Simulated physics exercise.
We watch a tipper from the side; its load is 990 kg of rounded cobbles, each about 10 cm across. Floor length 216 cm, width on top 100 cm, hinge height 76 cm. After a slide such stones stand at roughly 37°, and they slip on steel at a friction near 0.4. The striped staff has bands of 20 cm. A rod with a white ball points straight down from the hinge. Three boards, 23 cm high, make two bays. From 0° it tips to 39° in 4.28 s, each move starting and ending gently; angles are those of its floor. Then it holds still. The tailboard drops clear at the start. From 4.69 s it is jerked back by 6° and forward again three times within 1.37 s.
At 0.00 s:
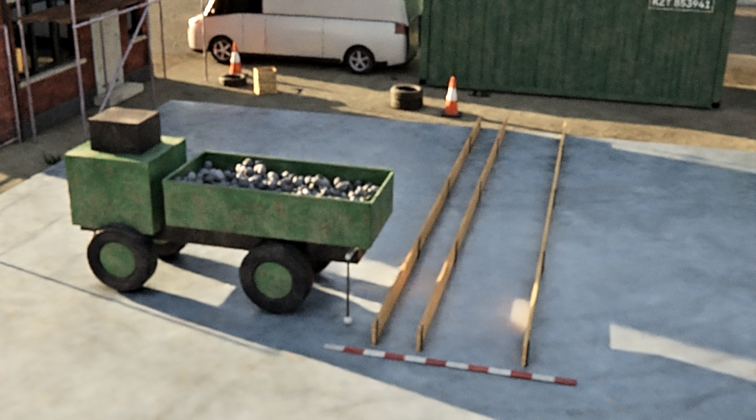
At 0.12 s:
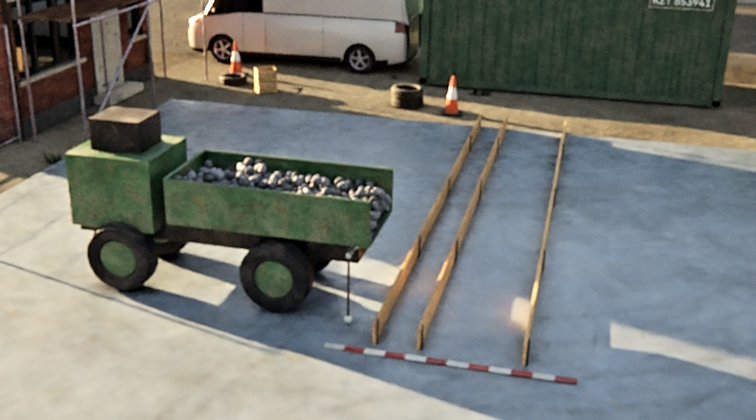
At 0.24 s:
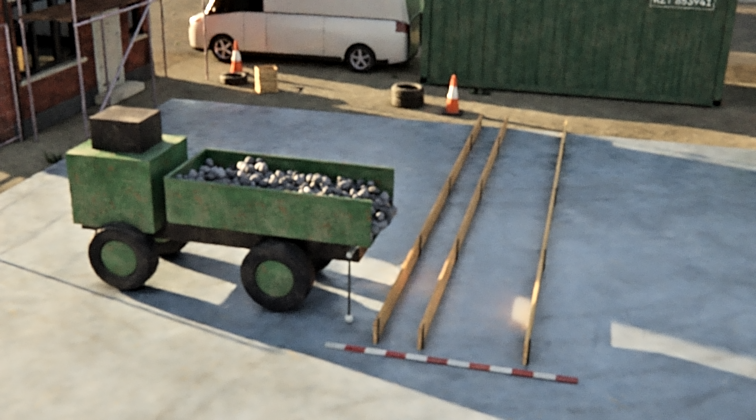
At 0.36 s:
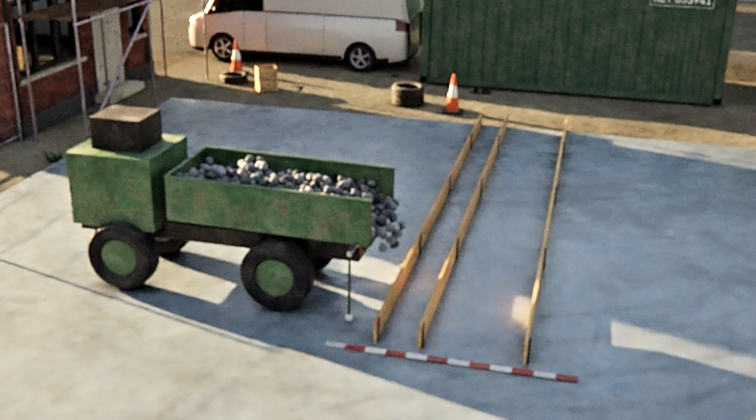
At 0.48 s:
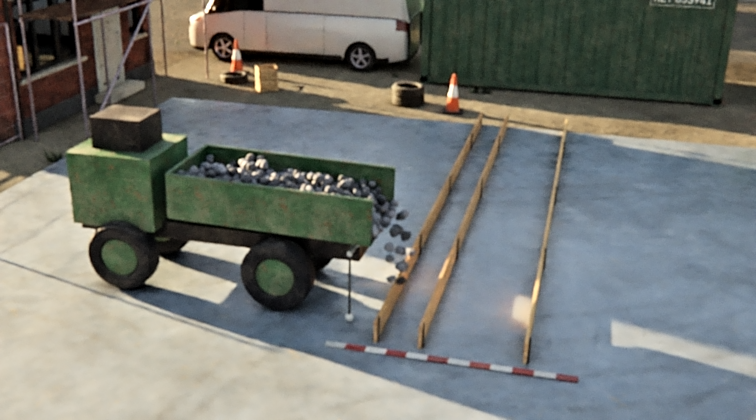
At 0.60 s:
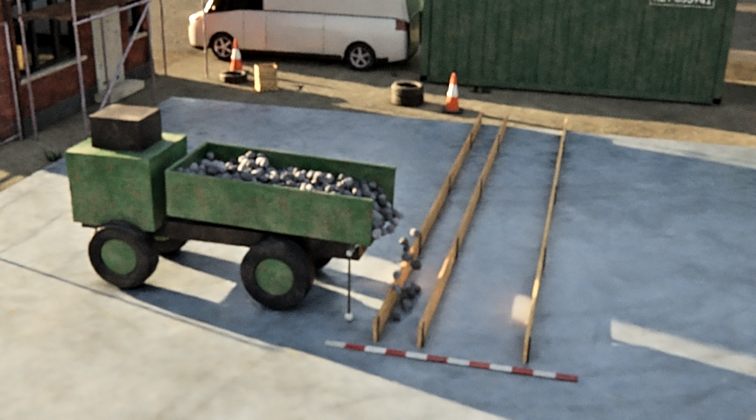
A green tipper truck loaded with grey cobbles stood still beside three long boards as its tailboard disappeared, and a few stones slid off the right end and dropped to the ground by the nearest board.
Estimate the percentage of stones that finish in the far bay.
Close to 50 in a hundred.
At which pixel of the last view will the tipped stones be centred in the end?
Their middle is at about (430, 296).
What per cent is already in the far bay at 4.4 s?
About 45 per cent by then.
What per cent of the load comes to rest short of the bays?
About 10 per cent.
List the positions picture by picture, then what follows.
In the first picture, the body is at 0°, its lip at (369, 248); the top of the load is at (267, 173).
The second picture shows lip at (370, 247), floor tilted 0°, highest stones at (263, 172); the stones move at 0.0 m/s on average.
The third picture shows lip at (370, 247), floor tilted 0°, highest stones at (264, 171); 1 % has left.
The fourth picture shows lip at (371, 246), floor tilted 1°, highest stones at (264, 169); 2 % has left.
In the fifth picture, the body is at 1°, its lip at (371, 246); the top of the load is at (265, 168); 3 % has left.
The sixth picture shows lip at (371, 246), floor tilted 2°, highest stones at (249, 163); 3 % has left.
After 3.2 s the floor is at 33°; 47 % in the body, 5 % short of the bays, 40 % in the near bay, 7 % in the far bay; the foremost stones are at (499, 312).
After 4.4 s the floor is at 39°; 0 % in the body, 10 % short of the bays, 44 % in the near bay, 45 % in the far bay; the foremost stones are at (526, 317).
After 6.5 s the floor is at 39°; 0 % in the body, 12 % short of the bays, 40 % in the near bay, 48 % in the far bay; the foremost stones are at (530, 314).
After 9.4 s the floor is at 39°; 0 % in the body, 12 % short of the bays, 40 % in the near bay, 48 % in the far bay; the foremost stones are at (530, 314).
